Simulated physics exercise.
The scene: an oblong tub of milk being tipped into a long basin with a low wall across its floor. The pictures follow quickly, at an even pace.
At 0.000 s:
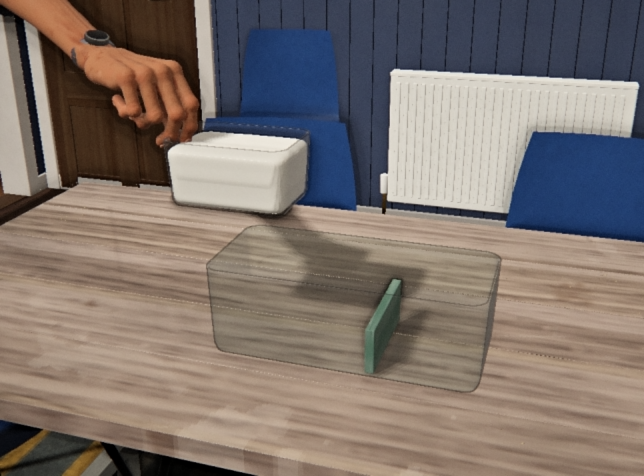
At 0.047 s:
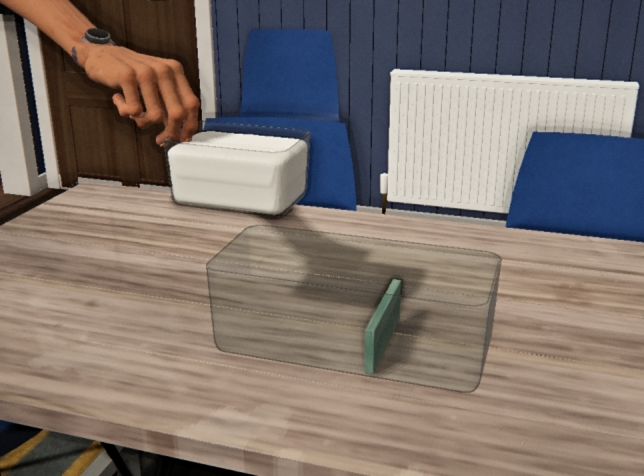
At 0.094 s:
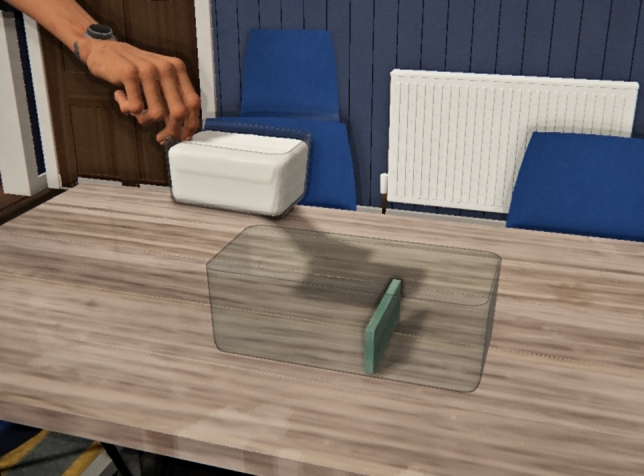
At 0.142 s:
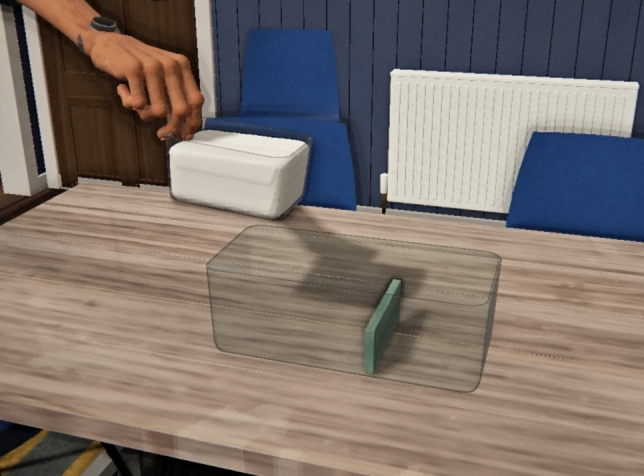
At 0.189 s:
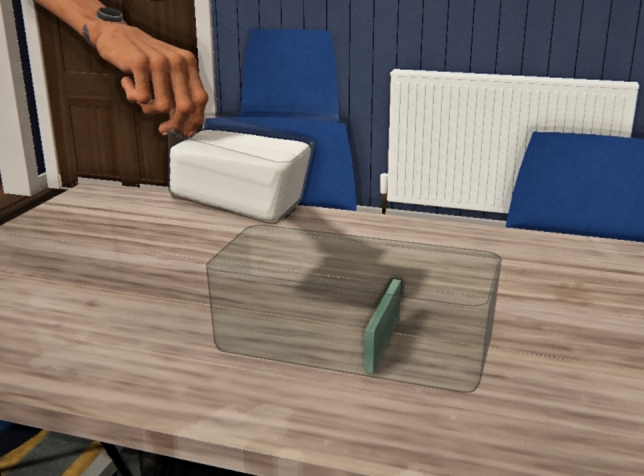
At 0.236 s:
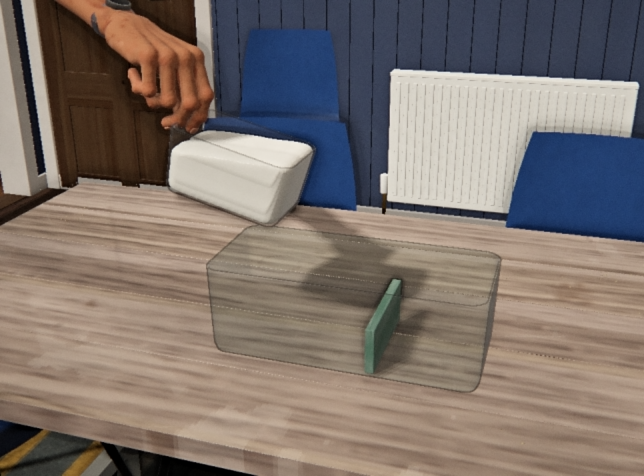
A hand held a white tub above a clear basin with a low green wall inside, barely moving at first, then rose slightly as the tub gradually tilted down to the right.
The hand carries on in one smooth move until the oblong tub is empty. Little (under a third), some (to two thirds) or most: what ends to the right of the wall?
The share right of the wall is less than a third.
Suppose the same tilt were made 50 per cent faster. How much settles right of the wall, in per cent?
Close to 10 per cent.
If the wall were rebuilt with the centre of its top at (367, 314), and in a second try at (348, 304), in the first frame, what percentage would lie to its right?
Near 25 % and 55 %.
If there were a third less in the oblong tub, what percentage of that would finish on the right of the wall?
About 0 per cent.
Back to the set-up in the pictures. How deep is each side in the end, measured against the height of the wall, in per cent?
Near 50 on the left, 0 on the right.
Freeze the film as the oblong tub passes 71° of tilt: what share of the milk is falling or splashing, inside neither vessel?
Roughly 30 in a hundred.
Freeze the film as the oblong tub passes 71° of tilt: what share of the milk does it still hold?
Close to 45 per cent.
A moment on, the oblong tub is tipped part way and 46 per cent is still to pour, 23 is left of the wall and 0 right of it.
Next, the oblong tub is tipped on its side and 9 per cent is still to pour, 82 is left of the wall and 0 right of it.
Then the oblong tub is tipped right over and 1 per cent is still to pour, 91 is left of the wall and 3 right of it.
Later the oblong tub is tipped right over and 0 per cent is still to pour, 93 is left of the wall and 3 right of it.
In the end 93 per cent lies left of the wall, 3 right of it and 4 outside.
